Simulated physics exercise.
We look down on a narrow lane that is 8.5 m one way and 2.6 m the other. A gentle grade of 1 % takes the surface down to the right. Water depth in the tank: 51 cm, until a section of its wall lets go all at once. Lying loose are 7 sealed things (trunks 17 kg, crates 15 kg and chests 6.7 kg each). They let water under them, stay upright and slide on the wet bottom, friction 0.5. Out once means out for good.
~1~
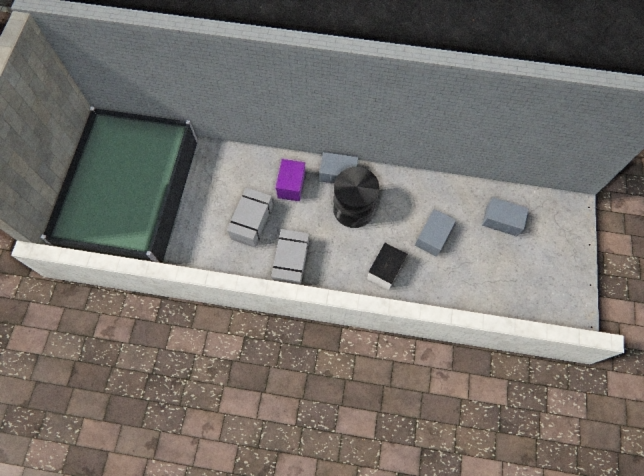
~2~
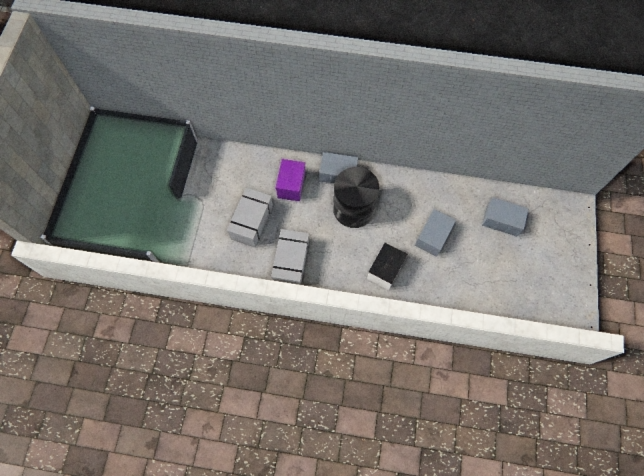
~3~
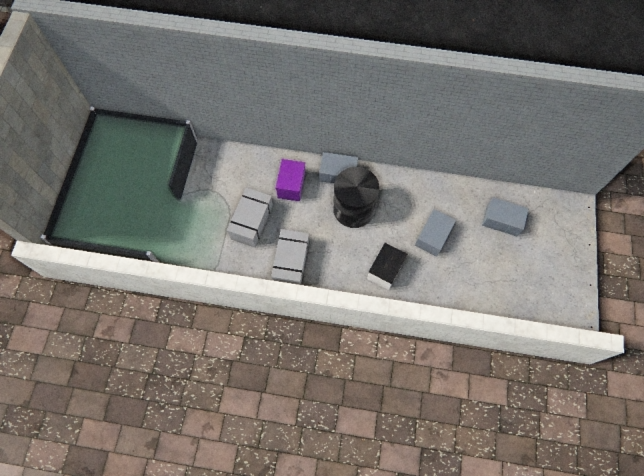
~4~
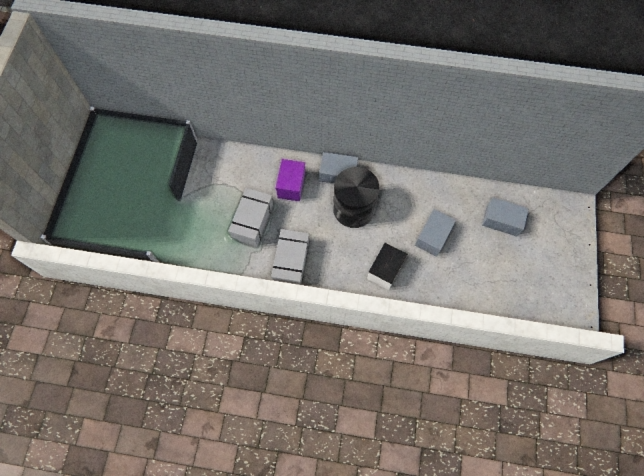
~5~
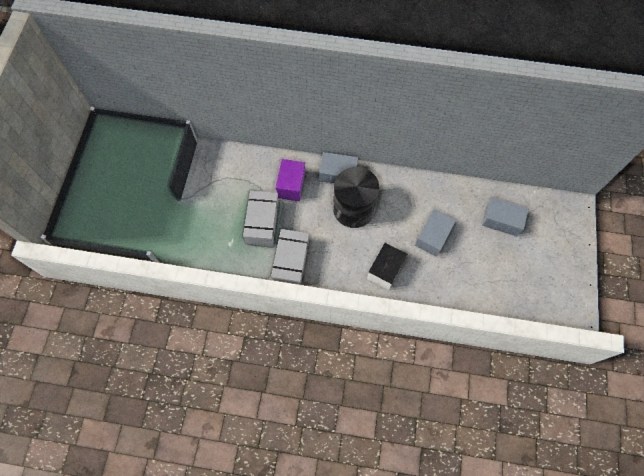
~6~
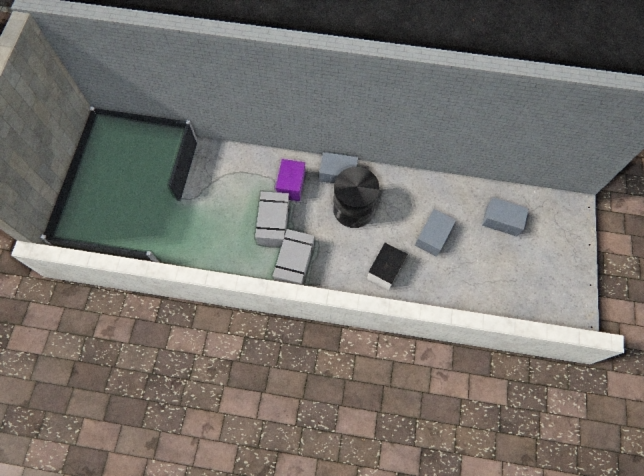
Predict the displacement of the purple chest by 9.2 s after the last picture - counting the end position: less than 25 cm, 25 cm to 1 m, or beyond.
It is displaced modestly.
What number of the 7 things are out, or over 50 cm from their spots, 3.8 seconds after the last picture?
I count 7 of them.
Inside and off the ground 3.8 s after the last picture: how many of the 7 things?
At that moment it comes to 2.
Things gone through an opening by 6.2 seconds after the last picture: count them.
I count 5 by that time.
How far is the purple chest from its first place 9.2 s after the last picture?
About 80 cm.
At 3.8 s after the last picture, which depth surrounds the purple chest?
4 cm or so.
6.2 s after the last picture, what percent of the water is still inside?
Remaining: Approx. 62 per cent.
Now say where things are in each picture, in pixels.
The purple chest at (290, 175) rests on the ground; water covers 3.6 m2; 0 of 7 have shifted, in the first frame.
The purple chest at (290, 175), on the bottom; water covers 4.1 m2; 0 of 7 have shifted, in the second frame.
The purple chest at (290, 175), on the bottom; water covers 4.8 m2; 0 of 7 have shifted, in the third frame.
The purple chest at (290, 175) rests on the ground; 5.5 m2 under water; 0 of 7 have shifted, in the fourth frame.
The purple chest at (290, 175) rests on the ground; water covers 6.1 m2; 1 of 7 have shifted, in the fifth frame.
The purple chest at (290, 175) rests on the ground; water covers 6.7 m2; 2 of 7 have shifted, in the sixth frame.
Then, 1.2 s after the last picture the purple chest is near (310, 161), 0.4 m from its start, afloat; 0 of 7 are out; 3 afloat.
Then, 3.8 s after the last picture the purple chest is near (232, 149), 1.1 m from its start, afloat; 3 of 7 are out; 2 afloat.
Then, 6.2 s after the last picture the purple chest is near (197, 189), 1.5 m from its start, afloat; 5 of 7 are out; 1 afloat.
Then, 9.2 s after the last picture the purple chest is near (309, 211), 0.7 m from its start, afloat; 5 of 7 are out; 1 afloat.
